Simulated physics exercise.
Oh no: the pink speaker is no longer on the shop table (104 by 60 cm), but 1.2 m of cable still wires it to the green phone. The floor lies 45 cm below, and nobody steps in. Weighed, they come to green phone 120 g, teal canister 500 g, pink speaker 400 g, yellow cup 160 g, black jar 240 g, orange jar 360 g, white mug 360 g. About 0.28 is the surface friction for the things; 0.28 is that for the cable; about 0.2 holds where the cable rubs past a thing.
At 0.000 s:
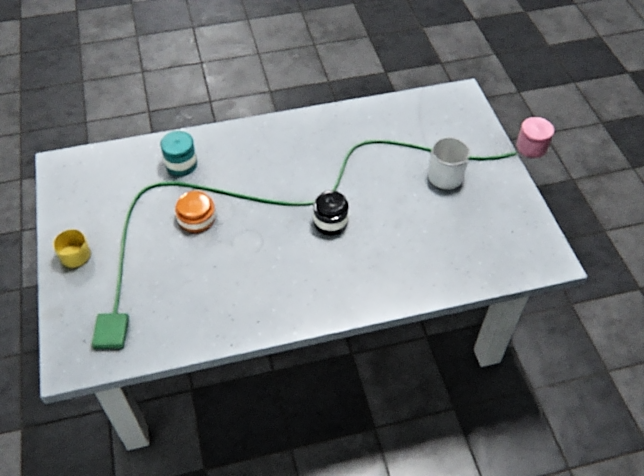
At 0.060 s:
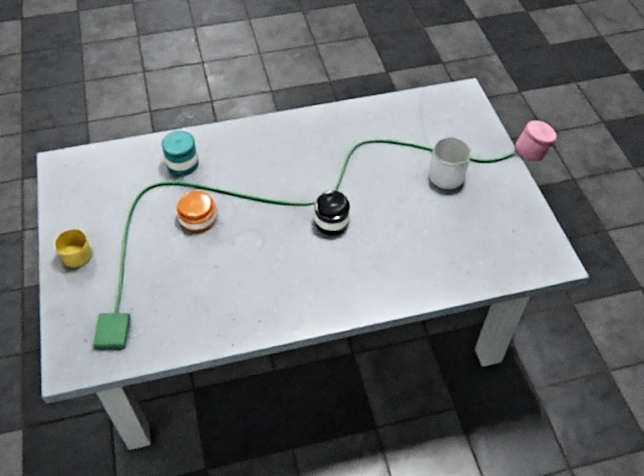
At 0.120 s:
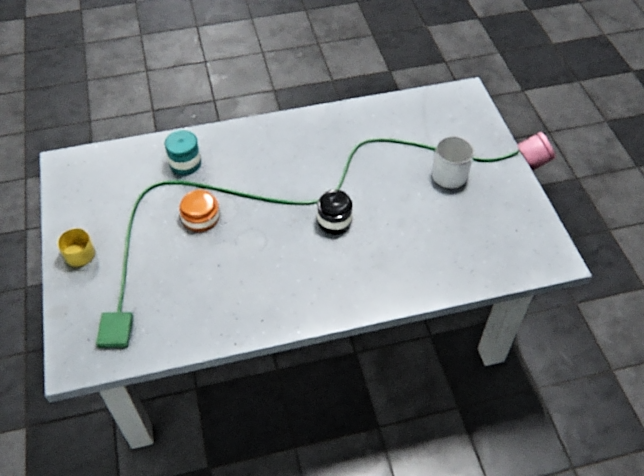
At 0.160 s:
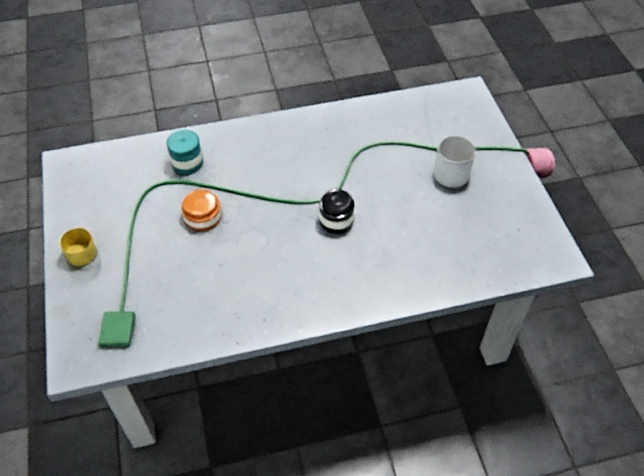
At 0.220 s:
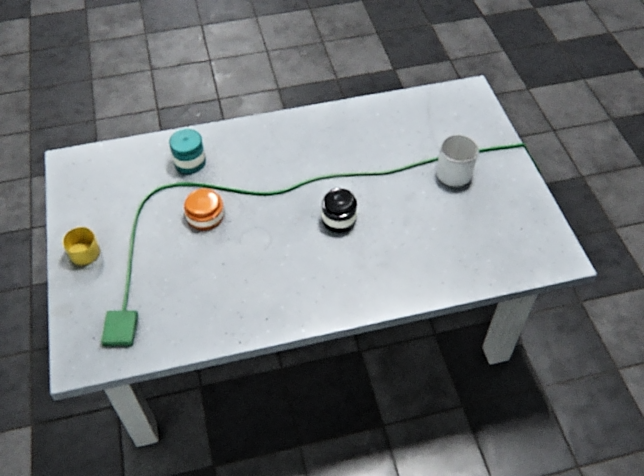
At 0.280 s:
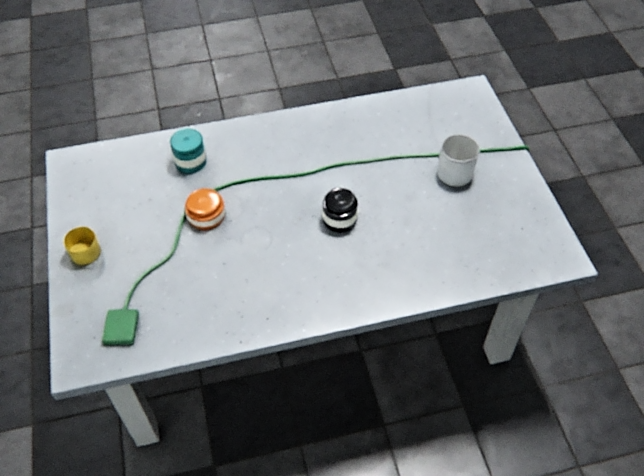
A pink speaker slips off the white table's right edge, pulling the green cable straighter.
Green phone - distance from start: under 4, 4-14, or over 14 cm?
Over 14 cm.
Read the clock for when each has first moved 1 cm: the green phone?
The green phone gets there close to 0.32 s.
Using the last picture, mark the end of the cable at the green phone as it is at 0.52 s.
In the last view it is close to (222, 180).
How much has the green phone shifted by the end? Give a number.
The green phone - off the top.
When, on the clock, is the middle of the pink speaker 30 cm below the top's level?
Estimate: About 0.32 s.
By 0.5 s, the cable's tail end at (222, 180); green phone 36 cm off its start, orange jar 9 cm off its start, pink speaker over the edge.
By 0.7 s, the cable's tail end at (272, 112); green phone 59 cm off its start, orange jar 10 cm off its start, pink speaker over the edge.
By 1.0 s, the cable has left the top; green phone over the edge, orange jar 10 cm off its start at (239, 223), pink speaker over the edge.
By 1.2 s, the cable has left the top; green phone over the edge, orange jar 10 cm off its start, pink speaker over the edge.
By 2.4 s, the cable has left the top; green phone over the edge, orange jar 10 cm off its start at (239, 223), pink speaker over the edge.
